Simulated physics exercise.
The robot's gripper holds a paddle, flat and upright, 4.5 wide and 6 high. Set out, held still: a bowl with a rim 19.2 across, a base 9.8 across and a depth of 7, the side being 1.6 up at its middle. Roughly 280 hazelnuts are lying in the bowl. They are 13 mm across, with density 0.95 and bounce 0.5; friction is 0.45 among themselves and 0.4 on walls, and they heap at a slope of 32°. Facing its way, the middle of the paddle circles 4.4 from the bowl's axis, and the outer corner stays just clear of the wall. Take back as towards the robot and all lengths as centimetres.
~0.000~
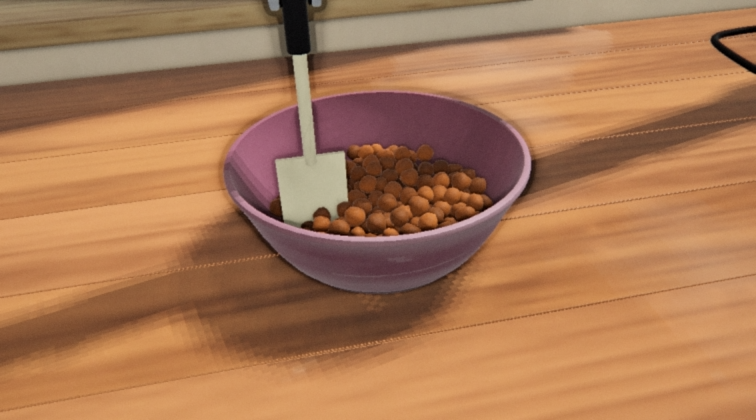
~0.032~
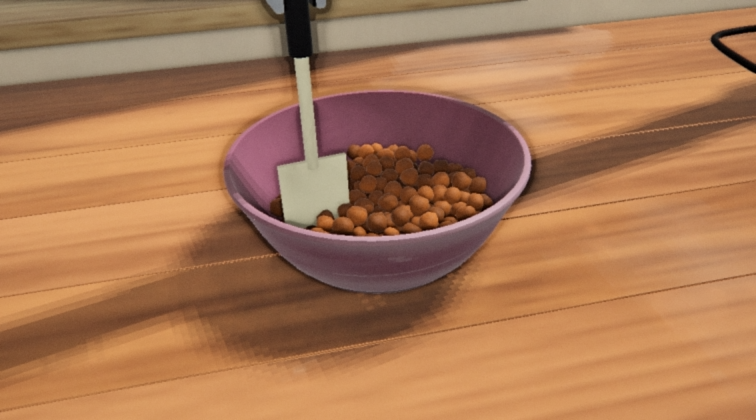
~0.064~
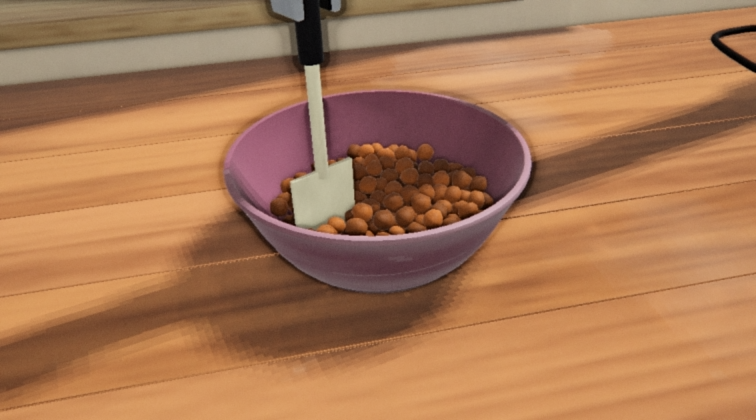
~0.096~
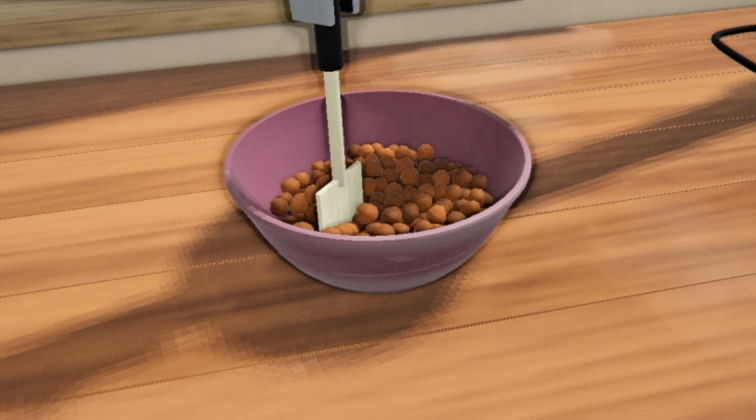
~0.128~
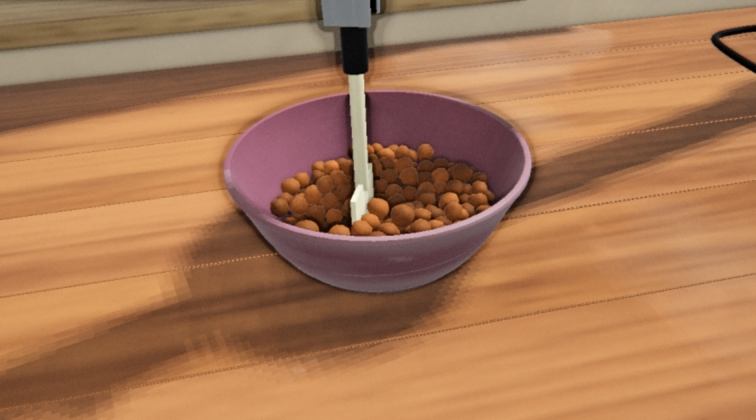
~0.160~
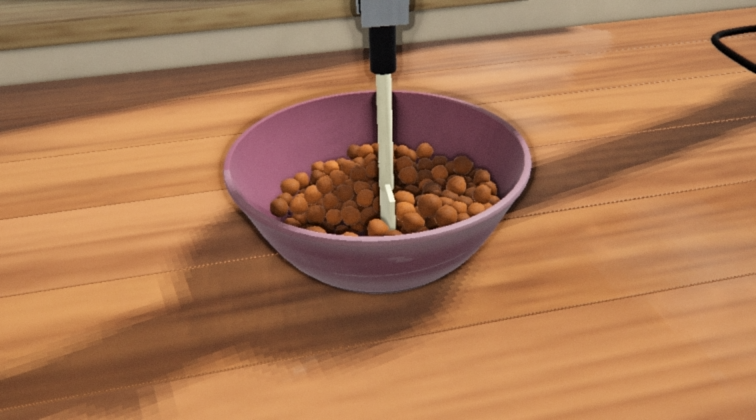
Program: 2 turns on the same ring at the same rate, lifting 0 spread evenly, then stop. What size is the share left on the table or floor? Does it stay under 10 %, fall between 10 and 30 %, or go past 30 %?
It falls between 10 and 30 %.
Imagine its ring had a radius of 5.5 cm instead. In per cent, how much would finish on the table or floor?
That would make it around 25 percent.
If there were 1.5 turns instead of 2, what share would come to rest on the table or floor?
Estimate: About 15 percent.
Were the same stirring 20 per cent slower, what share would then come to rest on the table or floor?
Estimated share: Near 15 %.
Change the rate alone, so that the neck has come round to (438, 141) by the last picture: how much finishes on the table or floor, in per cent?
Close to 45 in a hundred.
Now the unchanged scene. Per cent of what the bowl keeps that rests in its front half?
Near 65 per cent of what stays in the bowl.
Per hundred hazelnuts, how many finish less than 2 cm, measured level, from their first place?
Around 5 in a hundred, roughly.
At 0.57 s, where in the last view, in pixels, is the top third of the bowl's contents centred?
I'd point to somewhere close to (287, 185).
By 0.57 s, 334° round, highest piece 9 above the table; 259 in the bowl, 22 on the table or floor, 3 in flight or on the tool.
By 0.97 s, 223° round, highest piece 9 above the table; 241 in the bowl, 41 on the table or floor, 2 in flight or on the tool.
By 1.38 s, 0° round, highest piece 7 above the table; 228 in the bowl, 56 on the table or floor.
By 2.08 s, 0° round, highest piece 6 above the table; 228 in the bowl, 56 on the table or floor.
Final count, 228 in the bowl, 56 on the table or floor. That is 20 % on the table or floor.
